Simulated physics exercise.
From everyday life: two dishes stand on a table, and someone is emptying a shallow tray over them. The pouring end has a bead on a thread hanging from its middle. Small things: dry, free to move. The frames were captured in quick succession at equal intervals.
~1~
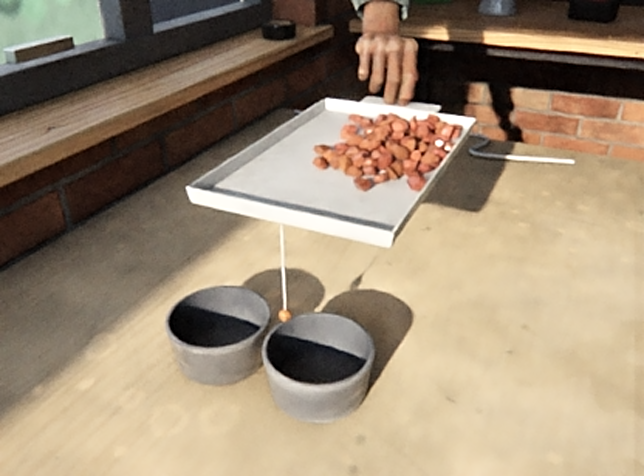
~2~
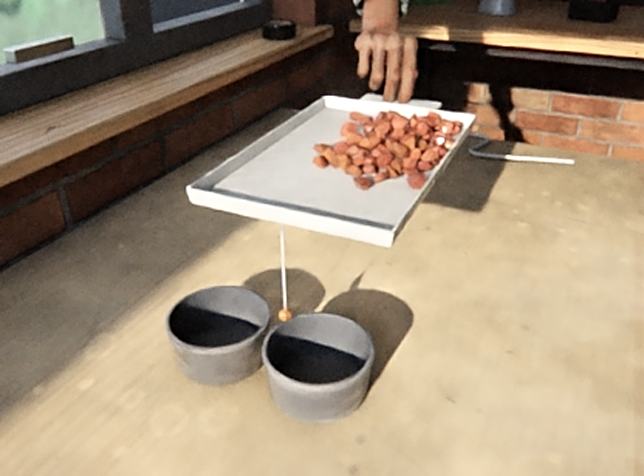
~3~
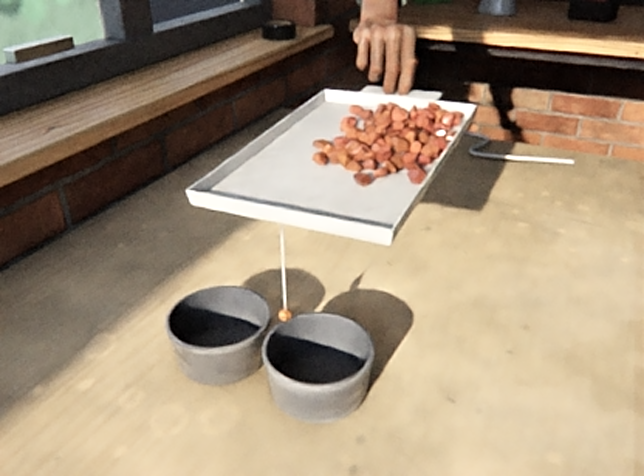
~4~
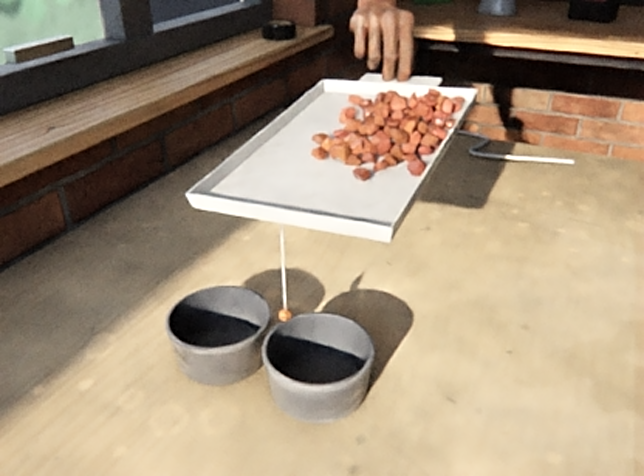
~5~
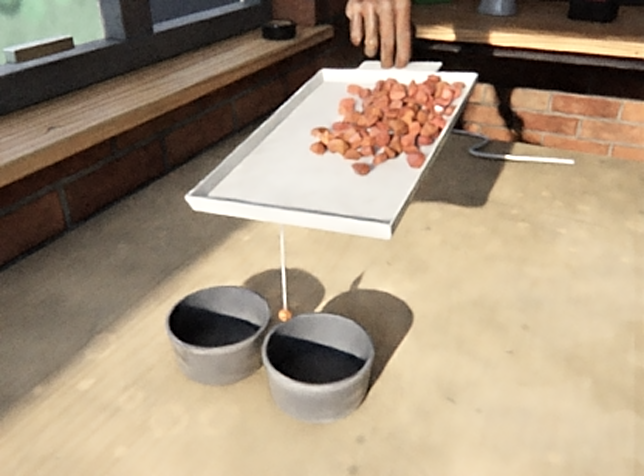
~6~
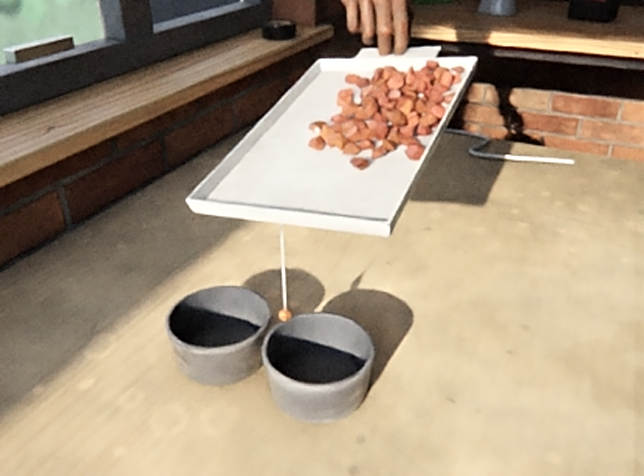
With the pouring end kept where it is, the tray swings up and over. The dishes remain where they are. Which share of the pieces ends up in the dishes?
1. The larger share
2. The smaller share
(1) The larger share.
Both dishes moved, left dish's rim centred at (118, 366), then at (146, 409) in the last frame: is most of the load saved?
First below a half, then less than half.
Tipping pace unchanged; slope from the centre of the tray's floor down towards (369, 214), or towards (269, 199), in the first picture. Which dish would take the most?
In the first case it's the one on the right, in the second the one on the left.
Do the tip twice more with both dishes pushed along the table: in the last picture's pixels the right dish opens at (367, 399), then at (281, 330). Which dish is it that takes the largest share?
Result, try one: The left of the two; try two: The left of the two.
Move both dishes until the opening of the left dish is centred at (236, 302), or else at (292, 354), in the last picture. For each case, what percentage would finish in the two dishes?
First 30 per cent, second 10 per cent.
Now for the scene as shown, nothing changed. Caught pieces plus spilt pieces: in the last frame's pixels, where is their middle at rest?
I'd say the middle ends up at about (209, 349).
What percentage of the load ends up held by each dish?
Final split: Left dish some 70 per cent, right dish some 0 per cent.
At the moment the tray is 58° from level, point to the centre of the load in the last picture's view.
The middle of the load sits near (220, 191).
Just after the last frame, tray tipped steeply; the larger part on the tray; just a few in the left dish; just a few outside both; about a tenth in the air.
A moment on, tray tipped right over; roughly a third on the tray; roughly a quarter in the left dish; roughly a quarter outside both; about a tenth in the air.
Further on, tray tipped past a quarter turn; roughly two thirds in the left dish; roughly a quarter outside both.
When it is over, tray tipped past a quarter turn; not one in the right dish; roughly two thirds in the left dish; roughly a quarter outside both.
